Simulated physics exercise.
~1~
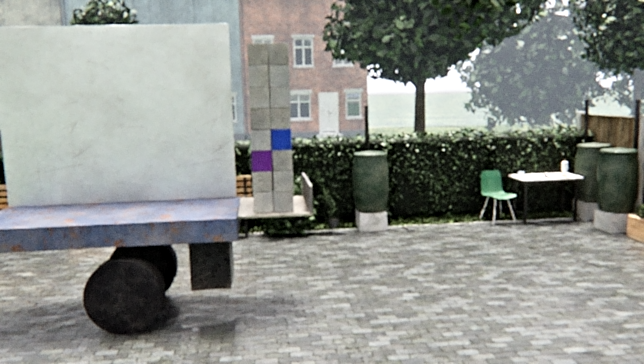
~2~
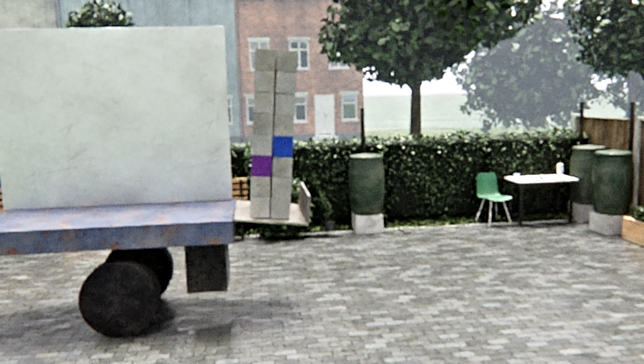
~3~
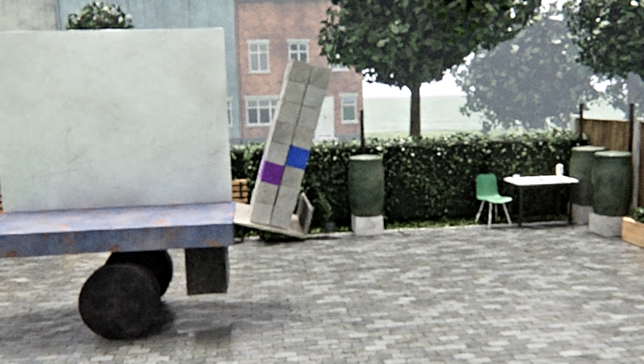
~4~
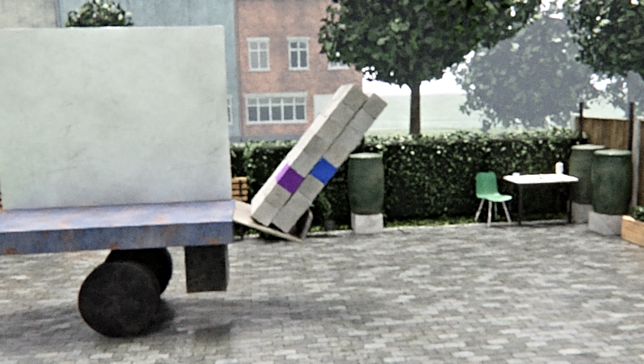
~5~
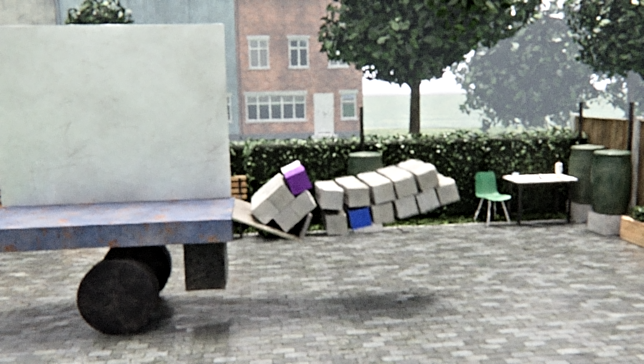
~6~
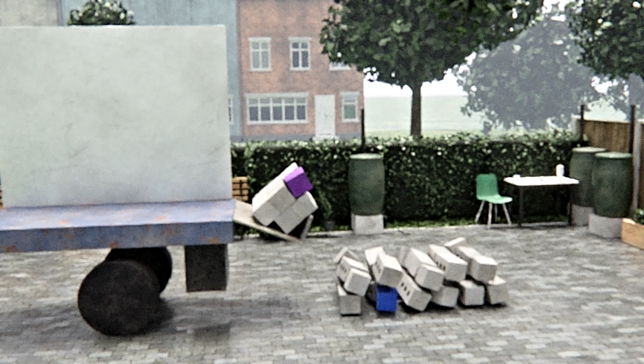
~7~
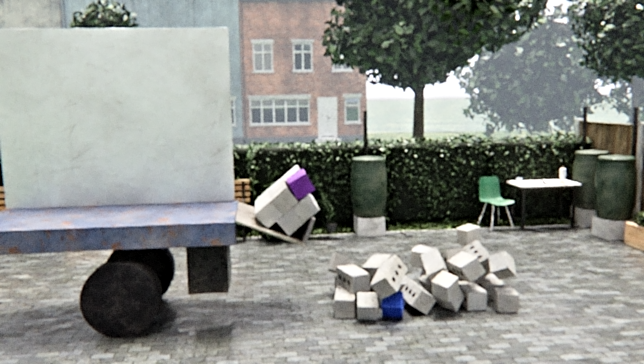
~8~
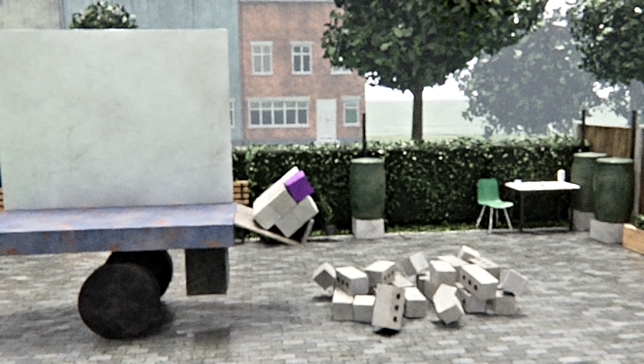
The clip shows a tall stack of pale blocks on a lorry's tail lift as the platform tilts down and the stack leans right, topples and breaks apart, most pieces spilling into a heap on the paving while a few, including the purple one, stay on the sloping platform.
